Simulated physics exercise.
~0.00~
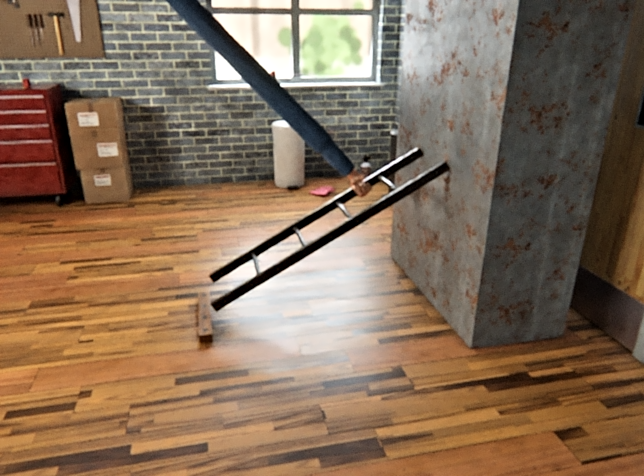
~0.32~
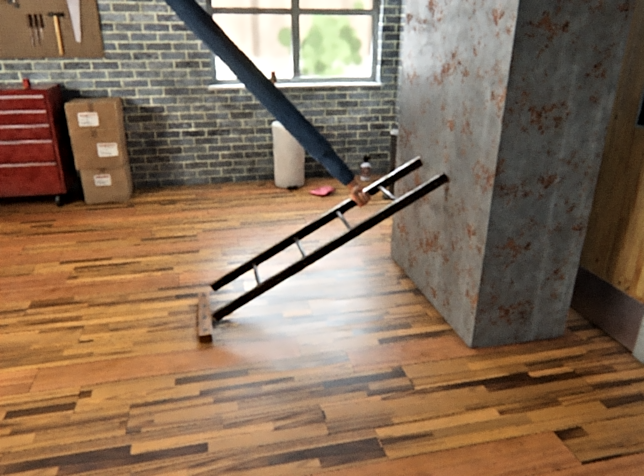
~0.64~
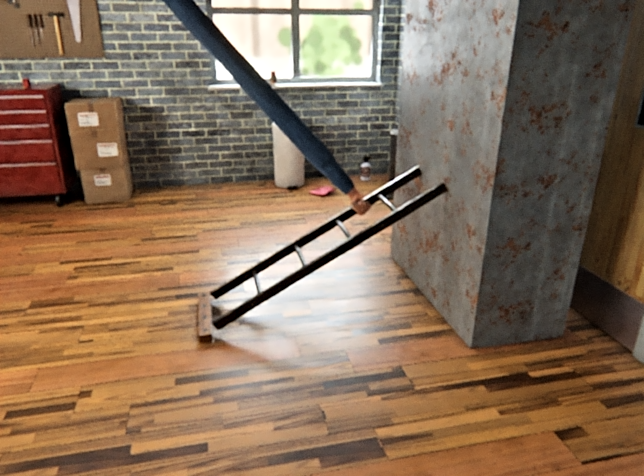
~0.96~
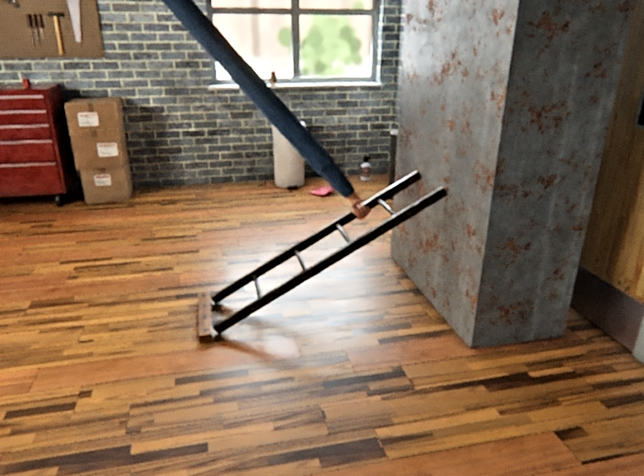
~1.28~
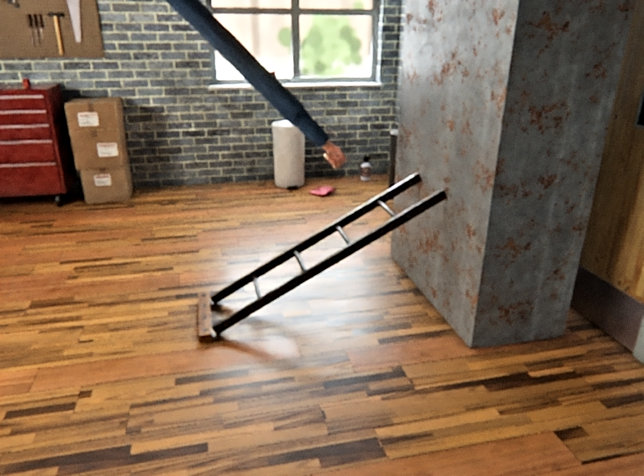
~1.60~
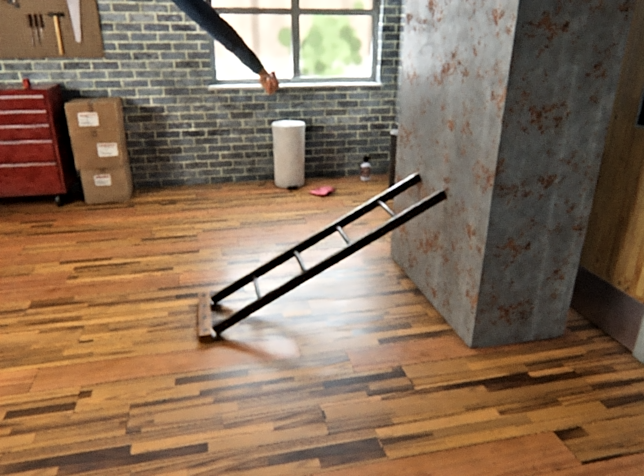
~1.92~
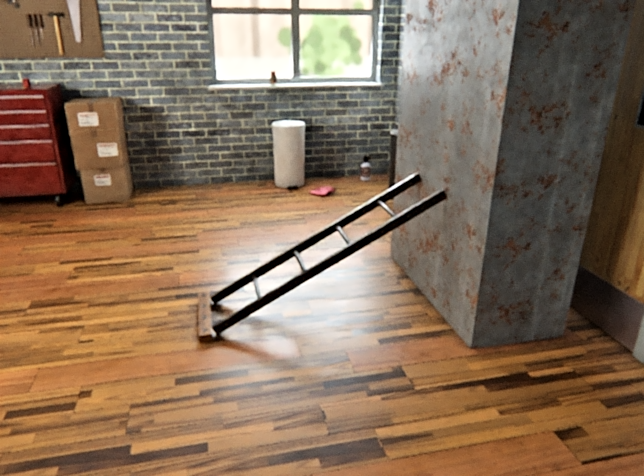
A hand lowers a slanted black ladder slightly, lets go and withdraws, leaving it leaning.
